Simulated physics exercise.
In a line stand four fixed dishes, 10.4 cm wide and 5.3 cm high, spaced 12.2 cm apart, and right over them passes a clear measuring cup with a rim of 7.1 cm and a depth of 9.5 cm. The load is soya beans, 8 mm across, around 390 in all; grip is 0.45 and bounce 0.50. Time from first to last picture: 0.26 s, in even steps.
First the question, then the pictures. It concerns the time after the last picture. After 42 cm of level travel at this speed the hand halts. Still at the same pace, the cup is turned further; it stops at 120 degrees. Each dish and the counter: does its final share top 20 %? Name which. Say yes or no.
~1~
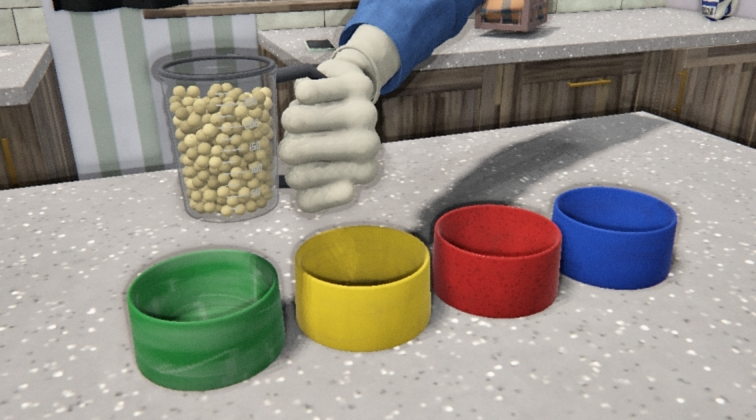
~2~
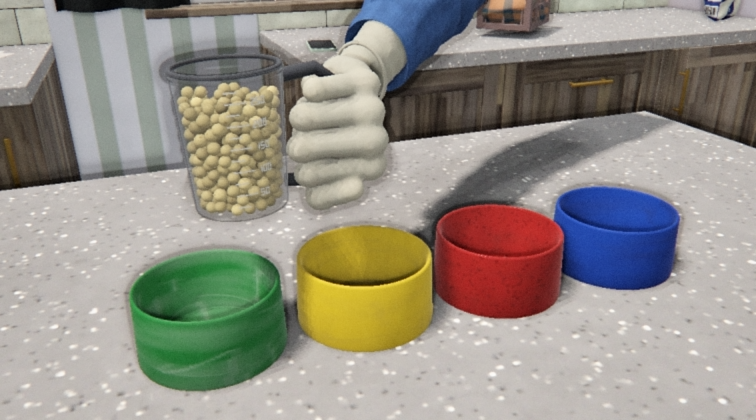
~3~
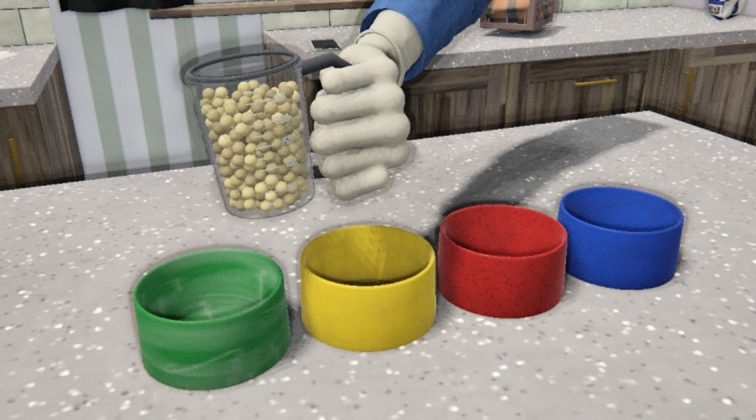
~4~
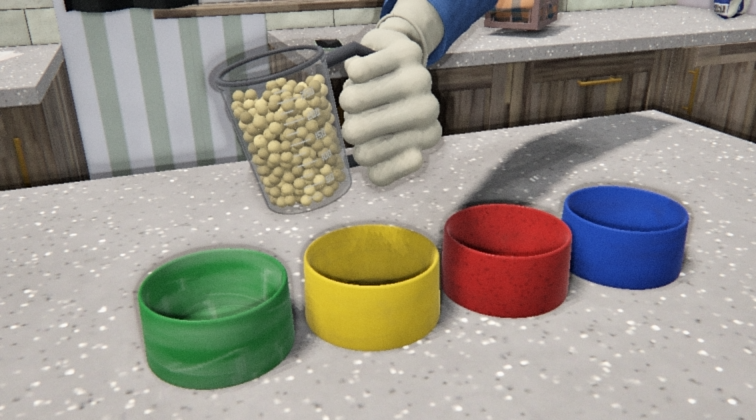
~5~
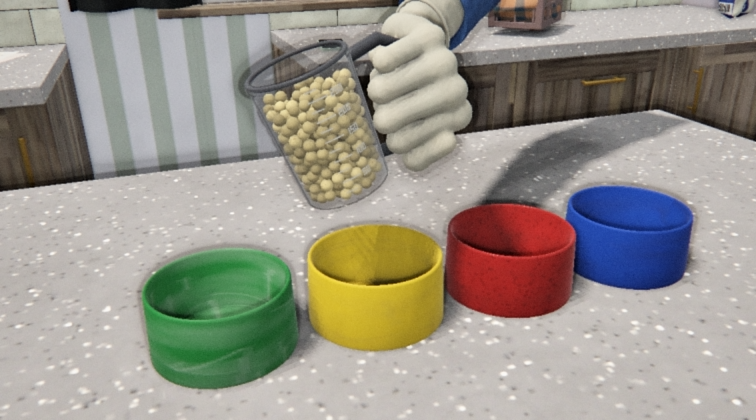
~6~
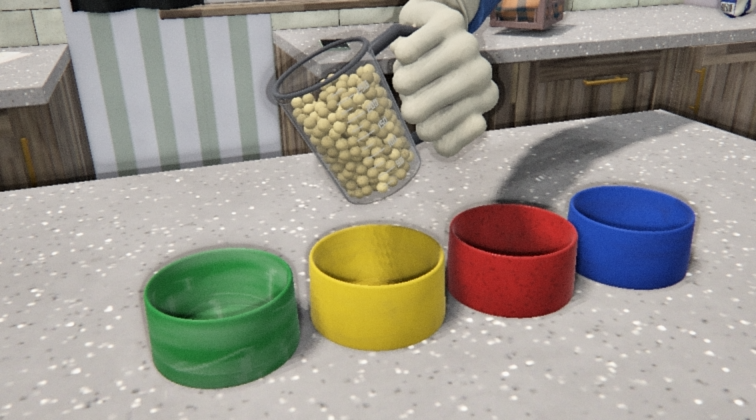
Red: No, blue: Yes, green: No, yellow: No, counter: No.
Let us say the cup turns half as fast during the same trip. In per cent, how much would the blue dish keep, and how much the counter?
Then the blue dish would get 100 and the counter 0.
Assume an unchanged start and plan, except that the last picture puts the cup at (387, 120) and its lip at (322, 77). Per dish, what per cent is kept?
Then red 0, blue 100, green 0, and yellow 0.
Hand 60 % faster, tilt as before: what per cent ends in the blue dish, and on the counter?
Blue: 100; counter: 0.
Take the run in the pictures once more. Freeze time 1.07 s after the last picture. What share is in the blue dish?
It works out to some 75 per cent.
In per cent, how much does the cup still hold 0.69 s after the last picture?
It works out to about 70 per cent of the load.
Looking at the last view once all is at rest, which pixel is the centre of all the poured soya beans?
About (625, 243).
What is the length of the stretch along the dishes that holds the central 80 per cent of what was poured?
10 centimetres.
Then, 0.42 s after the last picture, tilt 84 degrees; cup holds 100 %.
Then, 0.69 s after the last picture, tilt 118 degrees; cup holds 70 %, red 5 %, blue 10 %.
Then, 1.07 s after the last picture, tilt 120 degrees; cup holds 10 %, red 5 %, blue 75 %.
In the end, red 5 %, blue 85 %, green 0 %, yellow 0 %, counter 10 %.
